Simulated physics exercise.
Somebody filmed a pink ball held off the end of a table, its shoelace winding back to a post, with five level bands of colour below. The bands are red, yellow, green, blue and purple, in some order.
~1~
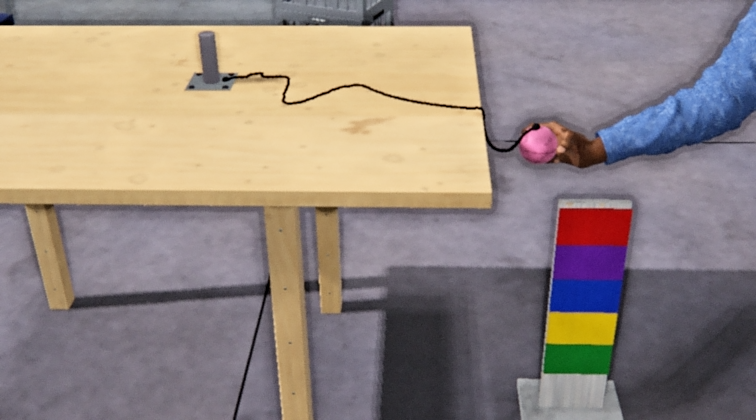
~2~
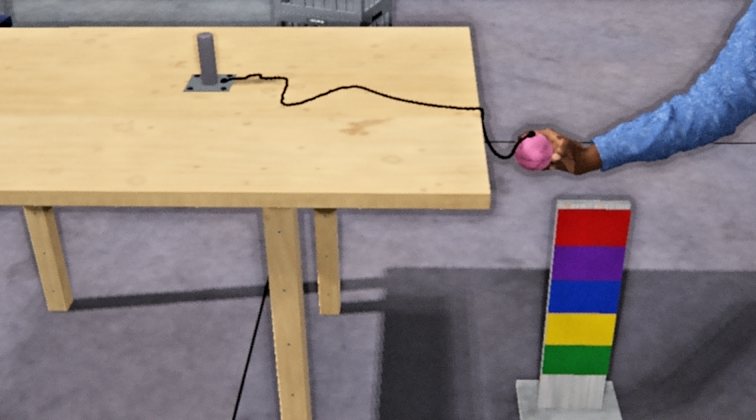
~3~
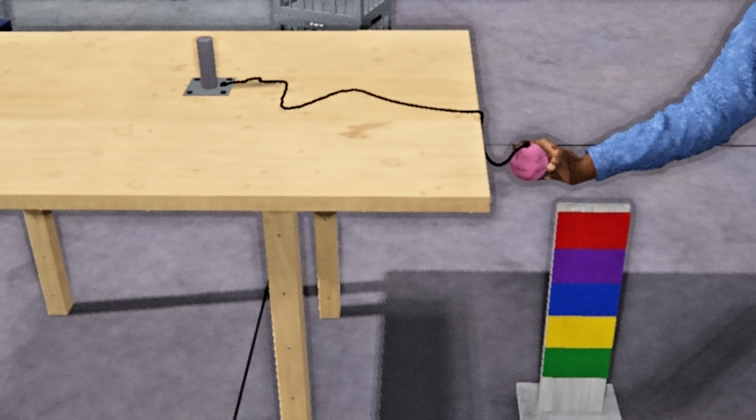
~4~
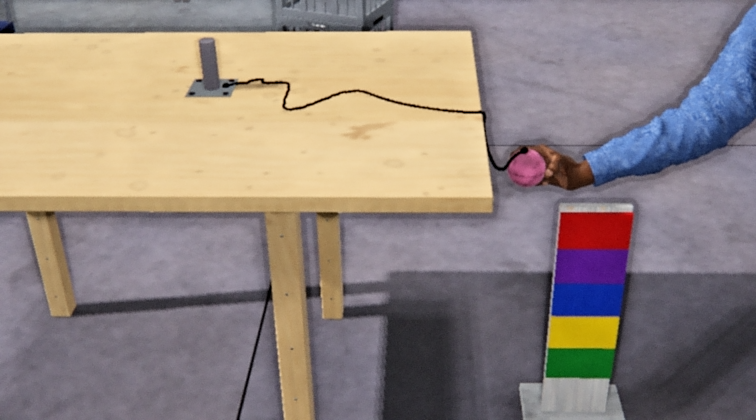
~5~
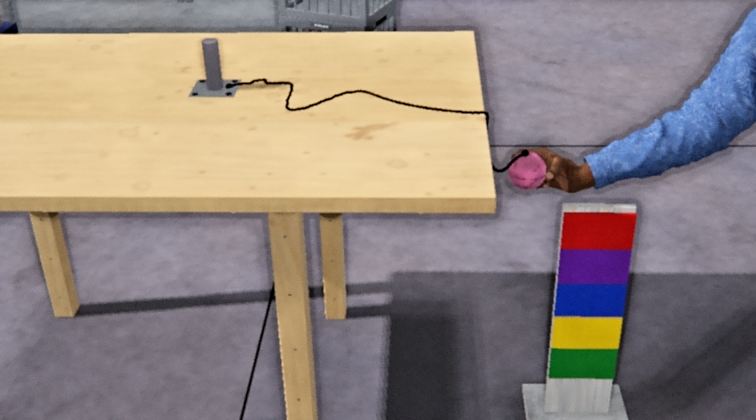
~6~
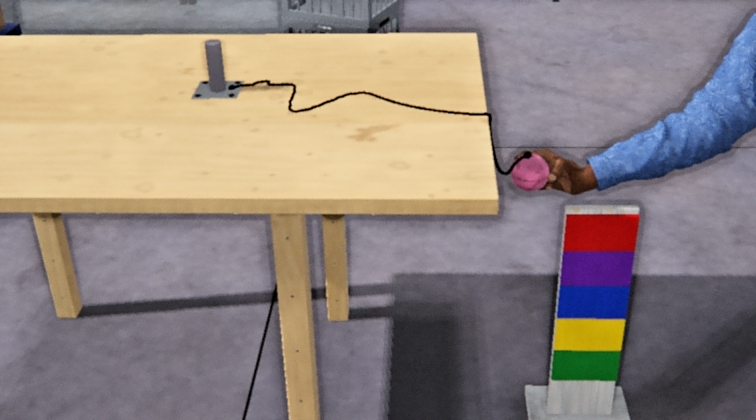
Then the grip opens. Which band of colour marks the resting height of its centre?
The blue band marks it.
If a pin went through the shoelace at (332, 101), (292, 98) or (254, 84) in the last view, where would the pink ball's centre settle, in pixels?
First try near (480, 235), second near (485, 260), third near (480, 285).
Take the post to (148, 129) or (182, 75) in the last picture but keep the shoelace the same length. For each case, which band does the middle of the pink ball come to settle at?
Answer, in order: Purple, purple.
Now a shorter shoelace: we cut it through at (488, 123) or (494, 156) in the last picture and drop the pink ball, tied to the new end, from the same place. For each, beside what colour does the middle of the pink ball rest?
Lab note - try 1: Red; try 2: Purple.
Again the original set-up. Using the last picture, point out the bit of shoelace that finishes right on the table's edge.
That spot is around (392, 101).
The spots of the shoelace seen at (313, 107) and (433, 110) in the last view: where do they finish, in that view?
(392, 99) and (486, 154), roughly.
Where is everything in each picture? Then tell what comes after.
Pink ball (538, 145); red (594, 228); purple (590, 264); blue (586, 297); yellow (582, 330); green (578, 360), in the first frame.
Pink ball (534, 152); shoelace through (261, 75) (282, 96) (336, 90) (407, 101) (481, 119), in the second frame.
Pink ball (529, 162), in the third frame.
Pink ball (526, 168); shoelace through (263, 80) (284, 100) (338, 94) (409, 105) (483, 122), in the fourth frame.
Pink ball (527, 171), in the fifth frame.
Pink ball (530, 173); shoelace through (269, 82) (290, 102) (344, 96) (414, 107) (489, 124), in the sixth frame.
Soon after, ball near (515, 302); level with blue.
Then, ball near (454, 286); level with blue.
Further on, ball near (490, 294); level with blue.
At rest, ball near (480, 294); level with blue. Its middle rests at the blue band.
